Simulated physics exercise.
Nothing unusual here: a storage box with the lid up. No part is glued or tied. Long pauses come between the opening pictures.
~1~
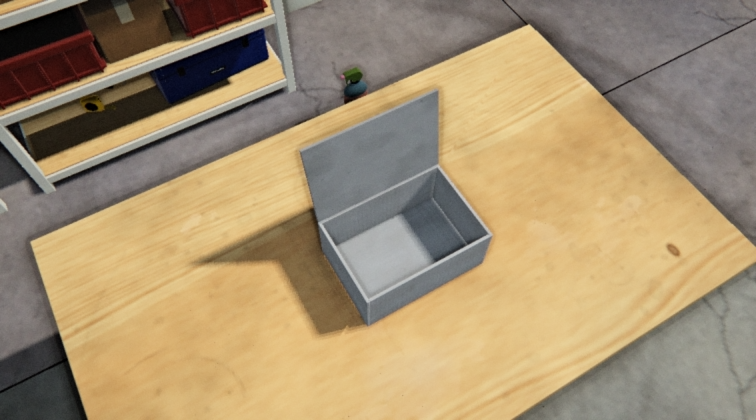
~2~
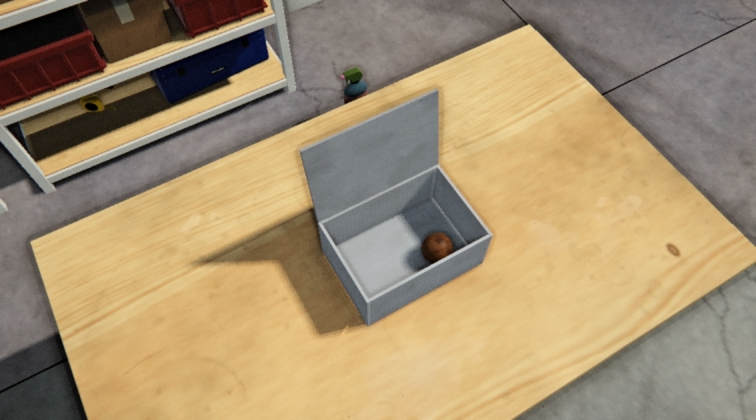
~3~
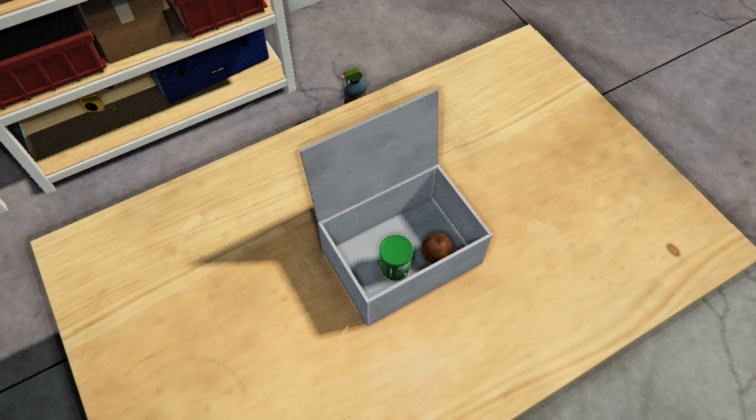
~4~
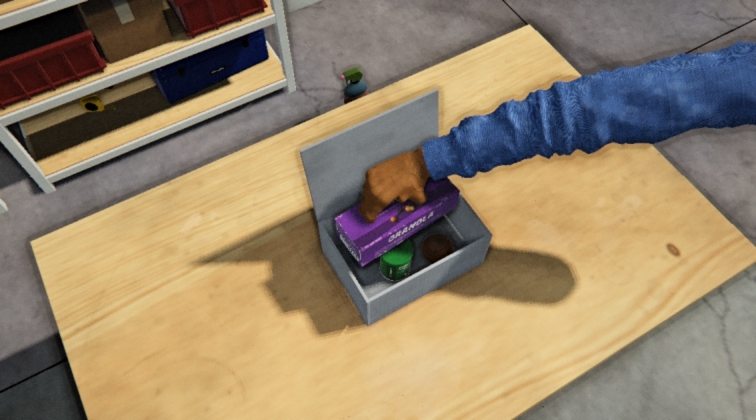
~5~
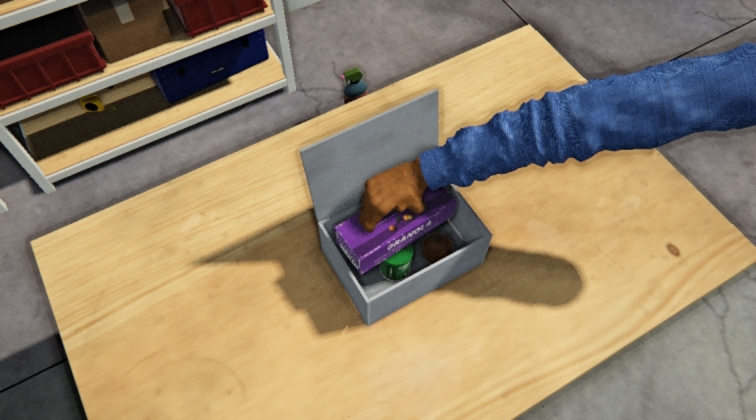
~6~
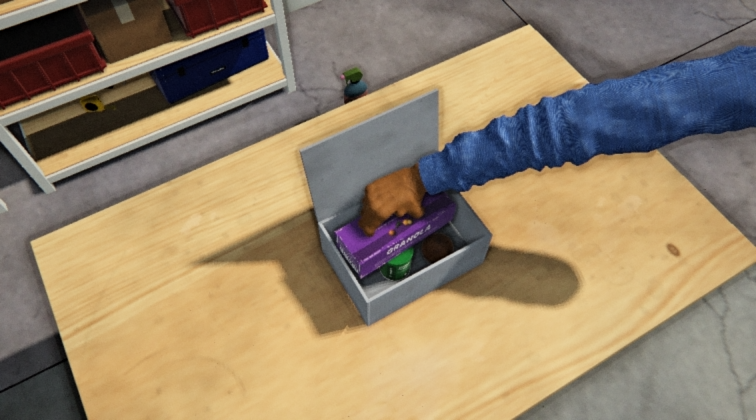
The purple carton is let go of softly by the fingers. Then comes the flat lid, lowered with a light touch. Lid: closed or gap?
The box ends up covered.
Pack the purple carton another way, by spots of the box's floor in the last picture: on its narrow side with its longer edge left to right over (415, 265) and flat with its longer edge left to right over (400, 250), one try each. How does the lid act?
Well, first it won't go down, and then it fits down fine.
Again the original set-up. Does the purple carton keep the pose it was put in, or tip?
Result: The purple carton leans over.
Then, 0.90 s later than the last frame, lid starting down; purple carton on its side near (384, 229); green tin moved a little.
Then, 1.70 s later than the last frame, lid 47° above the rim; purple carton on its side near (384, 229); green tin moved a little.
Then, 2.10 s later than the last frame, lid shut; purple carton on its side near (384, 229); green tin moved a little.
When it is over, lid shut; lying over in the box, purple carton; the other 2 as before. End places, in pixels of the last picture, purple carton near (384, 229).
